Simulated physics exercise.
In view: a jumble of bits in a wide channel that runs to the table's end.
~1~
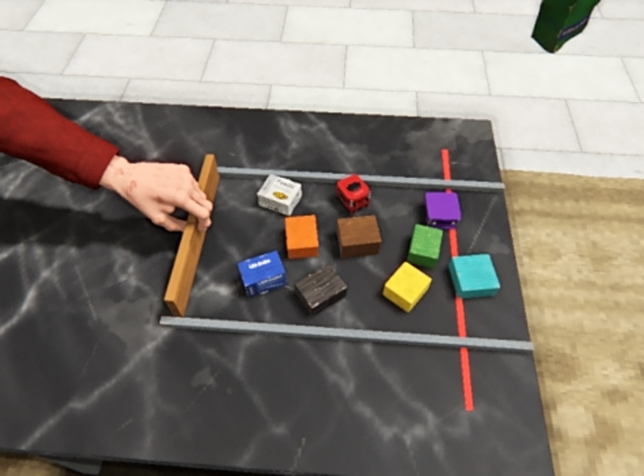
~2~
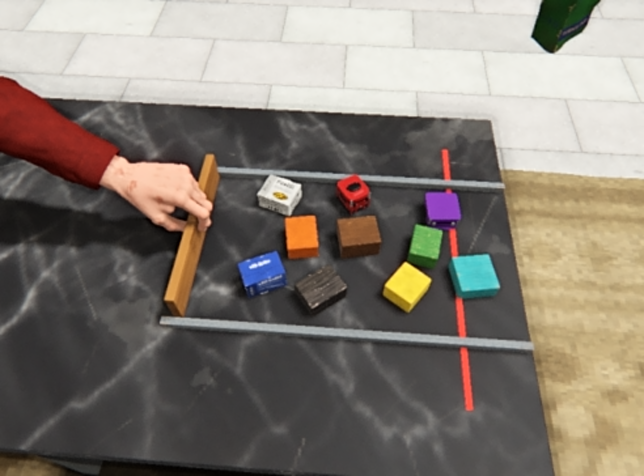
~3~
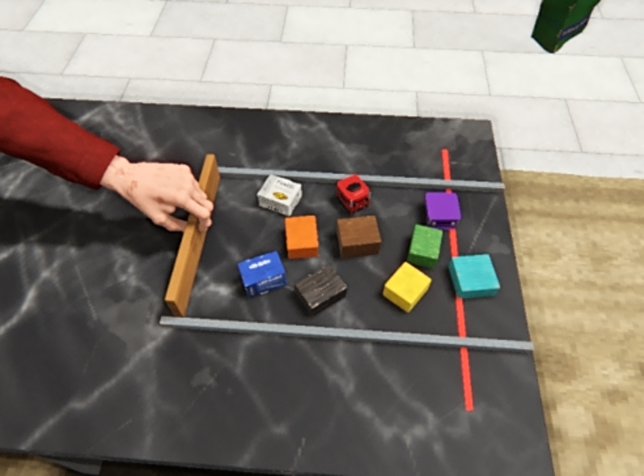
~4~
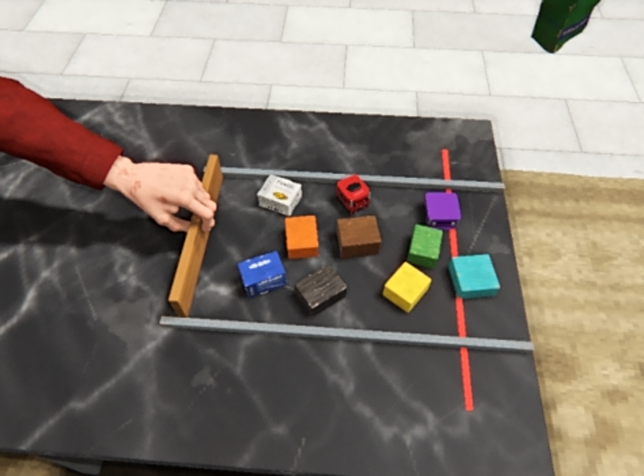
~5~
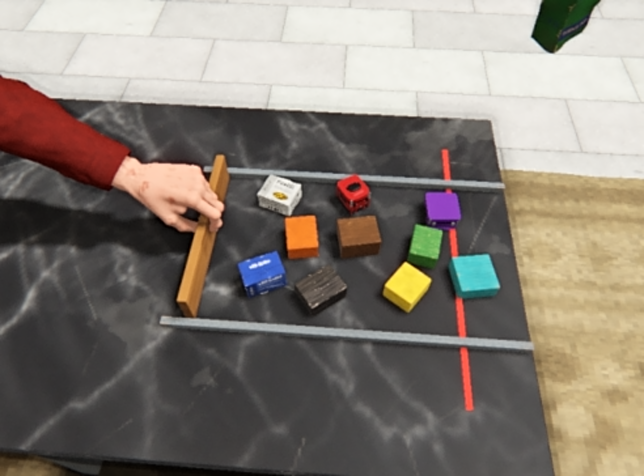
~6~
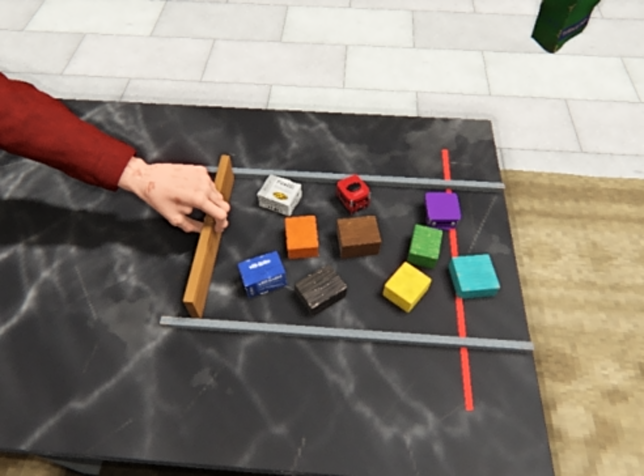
On a dark marble table, a hand in a red sleeve held a wooden board still, then slid it slightly right between two rails, while the colourful blocks in front of it stayed put.
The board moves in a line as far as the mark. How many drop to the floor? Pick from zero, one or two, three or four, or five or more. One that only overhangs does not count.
Outcome: The number that fall off is three or four.
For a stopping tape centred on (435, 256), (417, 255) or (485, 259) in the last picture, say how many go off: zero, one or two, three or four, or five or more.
Taking them in turn, one or two; no fall at all; more than four.
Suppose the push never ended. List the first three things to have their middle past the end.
In order: The turquoise block, then the green block, then the purple case.
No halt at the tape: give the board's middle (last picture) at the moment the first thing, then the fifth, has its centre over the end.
First at (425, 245), next at (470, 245).
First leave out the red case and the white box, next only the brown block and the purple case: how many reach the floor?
2 in the first case, 1 in the second.
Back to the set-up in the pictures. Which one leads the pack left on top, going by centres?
The yellow block ends nearest.
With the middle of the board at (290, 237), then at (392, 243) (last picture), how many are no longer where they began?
At the one place 4, at the other 10.
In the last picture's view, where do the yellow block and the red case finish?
The yellow block at (520, 298), the red case at (500, 206).
A little later, none off yet; turquoise block at rest near (473, 276); purple case at rest near (441, 211); green block at rest near (425, 247).
When it is over, the number that fall off is three or four; down, green block, purple case and turquoise block.
